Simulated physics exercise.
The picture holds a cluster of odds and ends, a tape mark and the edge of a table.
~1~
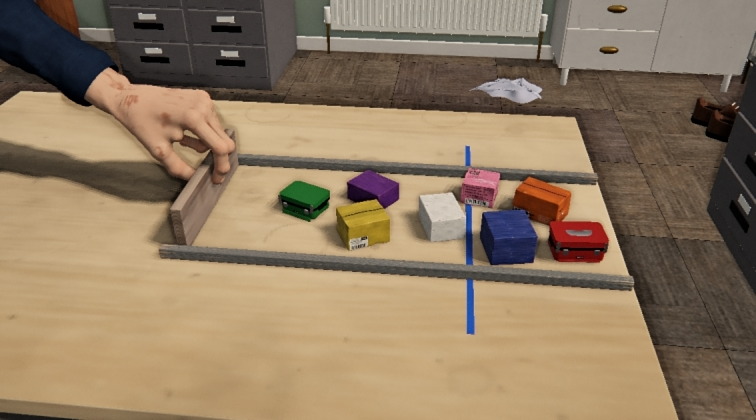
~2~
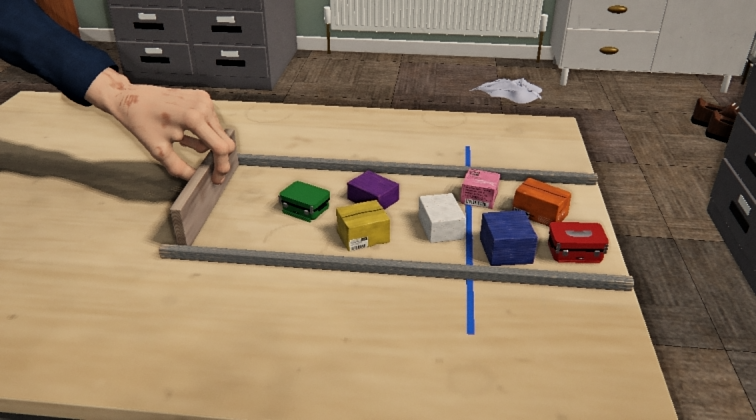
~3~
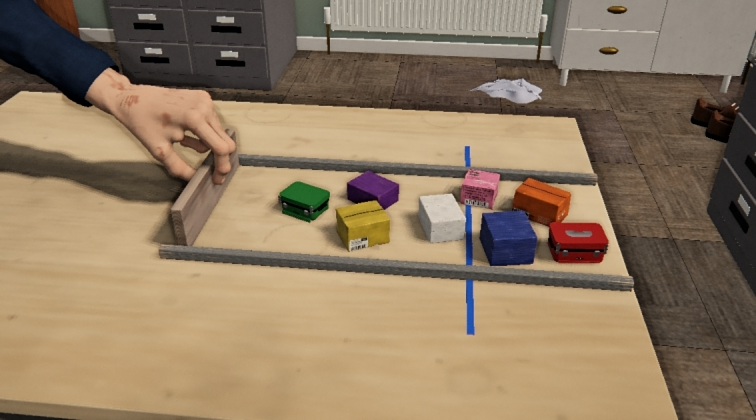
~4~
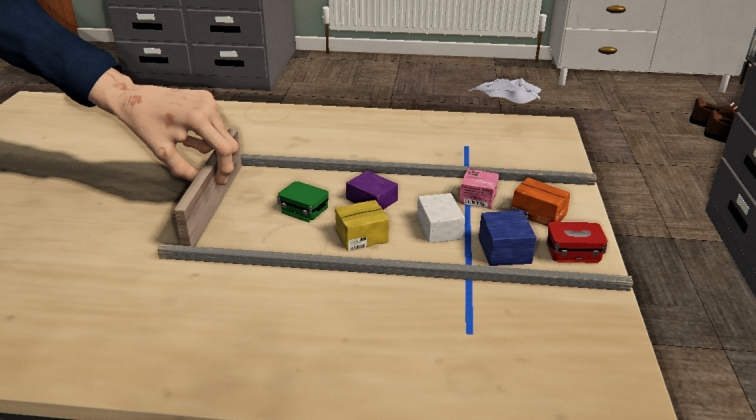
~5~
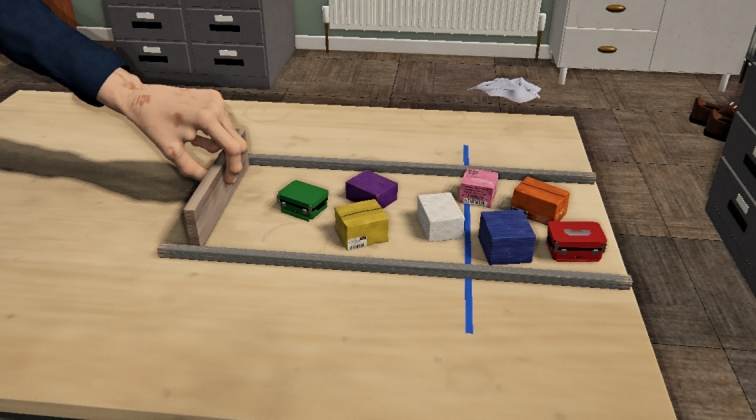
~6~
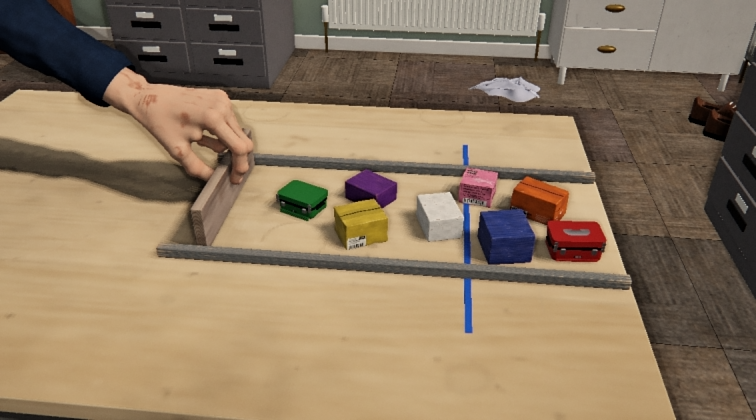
A hand in a dark blue sleeve grips an upright wooden board on a pale tabletop, seen from above at an angle in a room with grey cabinets. Between two grey rails sit green, purple, yellow, white, pink, blue, orange and red boxes and cases, with blue tape crossing toward the right. The board, nearly still at first, slides slightly right without touching them, the view almost steady.
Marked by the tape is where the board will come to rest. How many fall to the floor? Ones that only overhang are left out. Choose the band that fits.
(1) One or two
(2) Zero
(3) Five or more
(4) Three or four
2.
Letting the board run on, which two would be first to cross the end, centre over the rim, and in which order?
The red case, then the orange box.
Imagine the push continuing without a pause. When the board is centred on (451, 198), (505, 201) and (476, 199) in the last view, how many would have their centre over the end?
Past-the-end tally - position 1: 0, position 2: 1, position 3: 1.
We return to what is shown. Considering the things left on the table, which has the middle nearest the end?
Answer: The red case.
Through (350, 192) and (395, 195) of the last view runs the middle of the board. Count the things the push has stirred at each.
First position 3; second position 4.
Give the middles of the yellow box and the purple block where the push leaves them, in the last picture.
Listed as asked: First (492, 240), and then (487, 190).
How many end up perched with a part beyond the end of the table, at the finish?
The overhang total is 1.
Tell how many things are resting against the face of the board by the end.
It adds up to 3.
Early on, none off yet; red case at rest near (574, 243); orange box at rest near (539, 201); blue block at rest near (505, 236).
A while later, none off yet; red case moving near (580, 244); orange box at rest near (539, 201); blue block travelled a little near (530, 241).
Finally, the number that fall off is zero.
